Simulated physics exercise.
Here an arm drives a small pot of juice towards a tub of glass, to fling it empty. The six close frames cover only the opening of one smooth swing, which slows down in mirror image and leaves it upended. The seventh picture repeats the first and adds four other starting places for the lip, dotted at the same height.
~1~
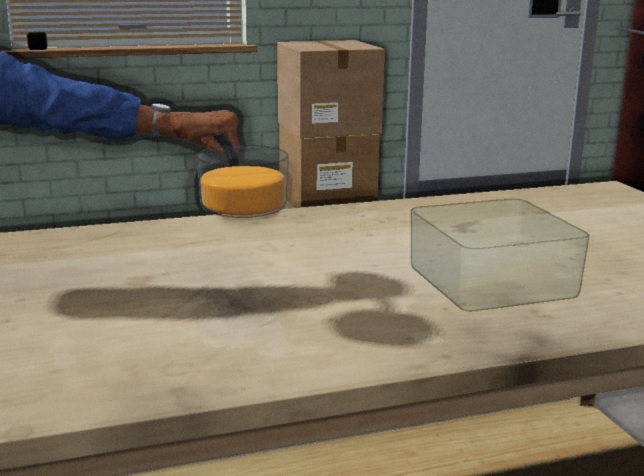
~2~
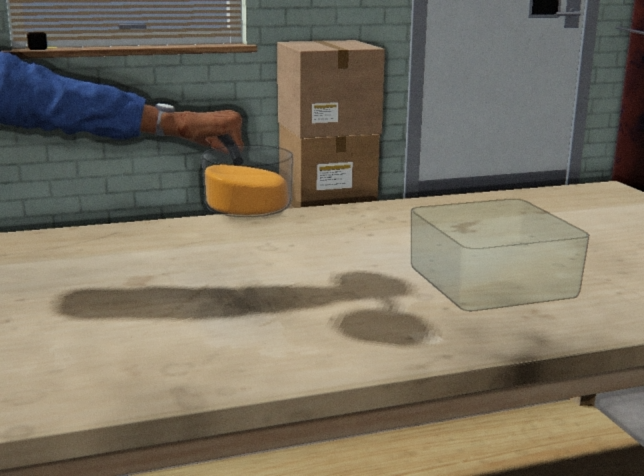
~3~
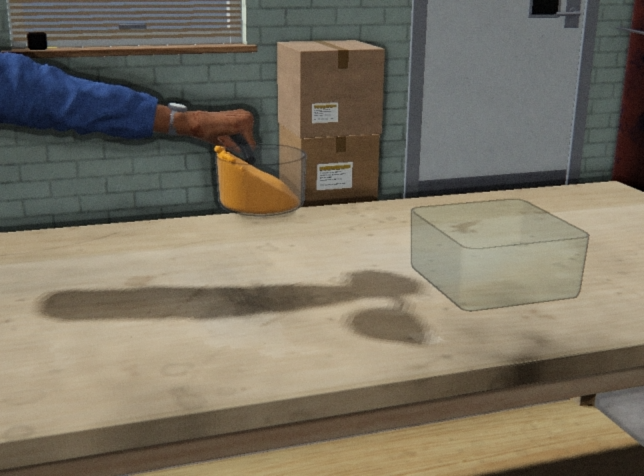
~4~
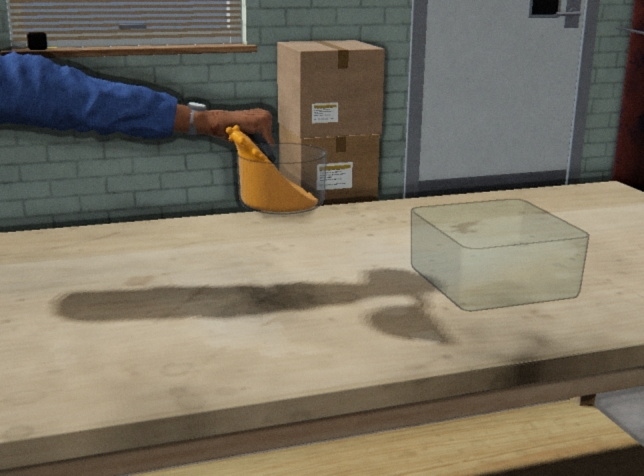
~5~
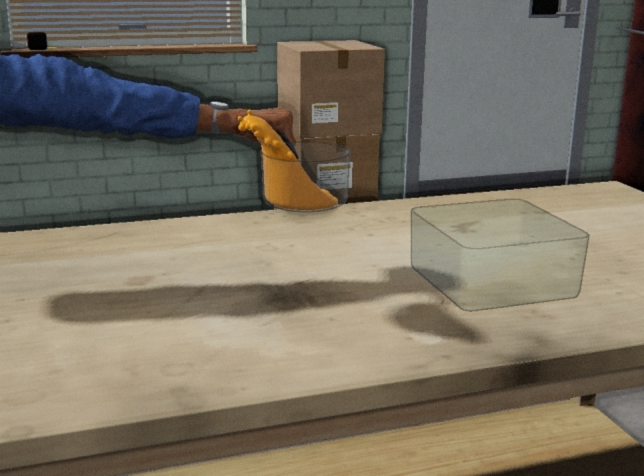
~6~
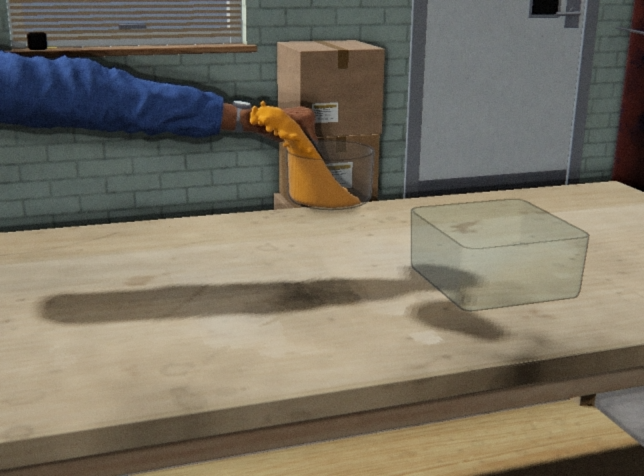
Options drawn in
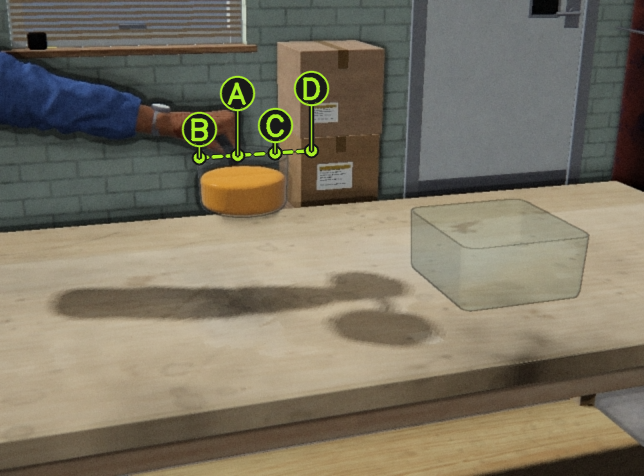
In a room with green brick walls, a window blind and a grey door, a pale wooden table is seen from slightly above by a still camera. A blue-sleeved arm holds a clear pot of orange juice at left, near stacked brown boxes, with an empty glass tub at right. The arm carries the pot rightward, and the juice surges up its left side and over the rim.
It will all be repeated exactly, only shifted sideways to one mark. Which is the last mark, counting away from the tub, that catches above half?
D will do.
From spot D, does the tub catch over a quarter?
Yes.
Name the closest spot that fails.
C.
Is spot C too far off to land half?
Yes.
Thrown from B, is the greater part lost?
Yes, it does.
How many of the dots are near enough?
One of the four.
In lime, A at (237, 155); B at (199, 157); C at (275, 153); D at (311, 150).
With A, about 28 % lands in the tub, 70 % falls short.
With B, about 15 % lands in the tub, 84 % falls short.
With C, about 36 % lands in the tub, 61 % falls short and 4 % goes beside or beyond.
With D, about 76 % lands in the tub, 17 % falls short and 7 % goes beside or beyond.
